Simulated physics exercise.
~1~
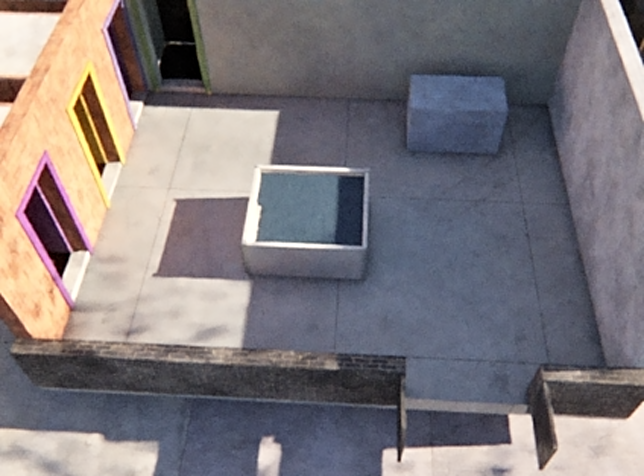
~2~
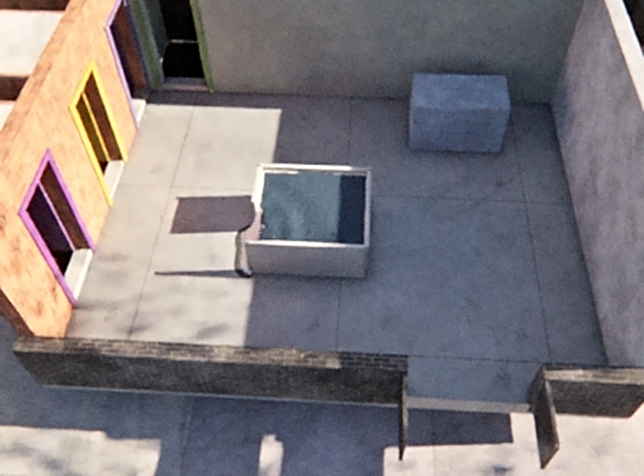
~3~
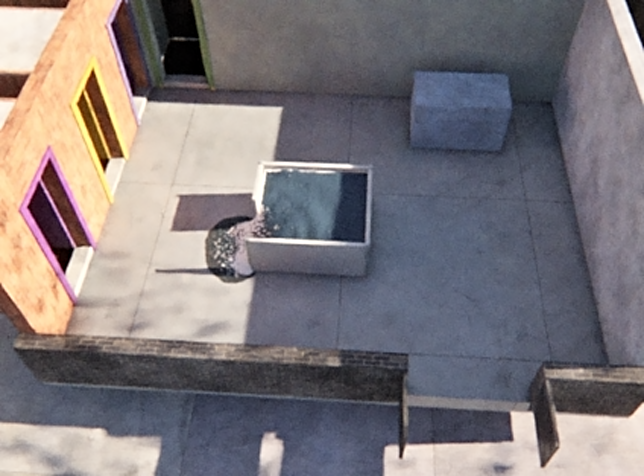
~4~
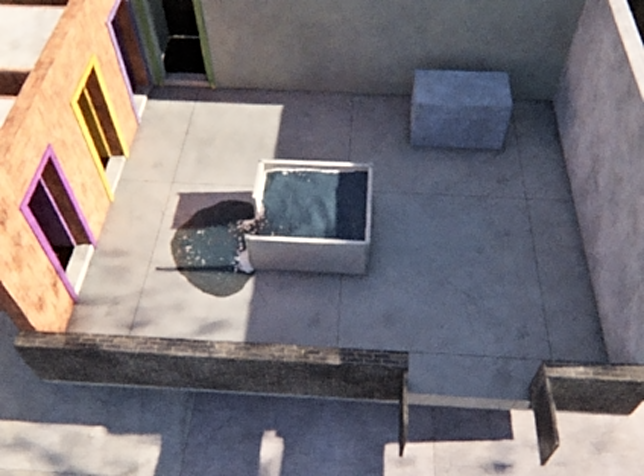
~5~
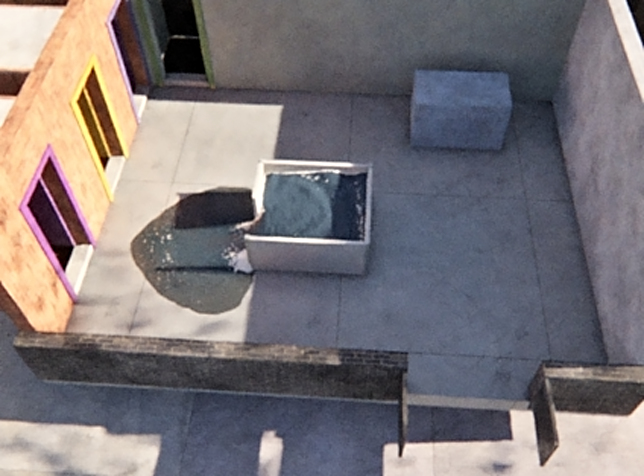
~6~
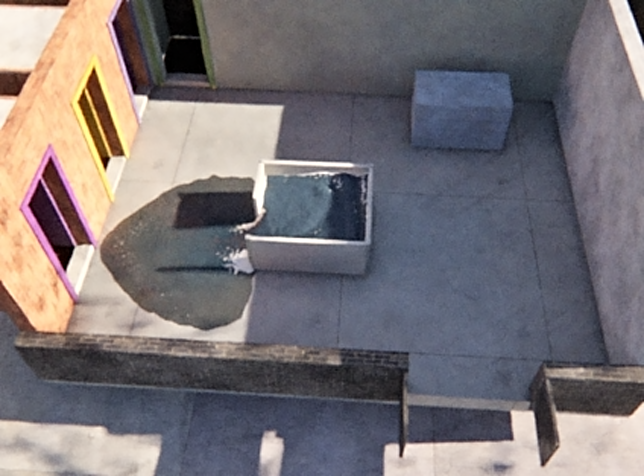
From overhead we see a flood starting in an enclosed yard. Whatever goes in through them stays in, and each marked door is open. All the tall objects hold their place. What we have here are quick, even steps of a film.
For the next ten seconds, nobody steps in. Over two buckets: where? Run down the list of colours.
Green door no, blue door no, yellow door yes, purple door yes.
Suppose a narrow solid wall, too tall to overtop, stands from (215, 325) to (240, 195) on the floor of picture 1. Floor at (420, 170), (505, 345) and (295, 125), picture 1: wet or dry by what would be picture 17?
Point by point: First not reached, second not reached, third submerged.
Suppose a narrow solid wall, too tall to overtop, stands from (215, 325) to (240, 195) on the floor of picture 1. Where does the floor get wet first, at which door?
Observed: The green door.
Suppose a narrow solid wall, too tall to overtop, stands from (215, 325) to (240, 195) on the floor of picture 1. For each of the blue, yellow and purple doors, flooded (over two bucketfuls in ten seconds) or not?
Taking them in turn, the blue one is spared, the yellow one is spared and the purple one is spared.
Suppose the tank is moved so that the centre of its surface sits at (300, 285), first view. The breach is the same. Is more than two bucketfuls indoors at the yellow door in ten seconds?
Briefly, yellow remains below.
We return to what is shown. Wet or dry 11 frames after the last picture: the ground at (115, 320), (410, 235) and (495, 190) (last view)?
As listed: Awash, no water, free of water.
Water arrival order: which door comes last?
My answer: The door marked green.
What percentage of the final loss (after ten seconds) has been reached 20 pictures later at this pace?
Around 75 percent.
A moment on, water covers 20 % of the floor; the green door not reached, the blue door not reached, the yellow door under two buckets in, the purple door under two buckets in.
Next, water covers 25 % of the floor; the green door not reached, the blue door wet at the sill, nothing in, the yellow door over two buckets in, the purple door over two buckets in.
Then, water covers 30 % of the floor; the green door under two buckets in, the blue door wet at the sill, nothing in, the yellow door over two buckets in, the purple door far over two buckets in.
Later, water covers 55 % of the floor; the green door under two buckets in, the blue door under two buckets in, the yellow door over two buckets in, the purple door far over two buckets in.
In the end, water covers 85 % of the floor; the green door under two buckets in, the blue door under two buckets in, the yellow door over two buckets in, the purple door far over two buckets in.
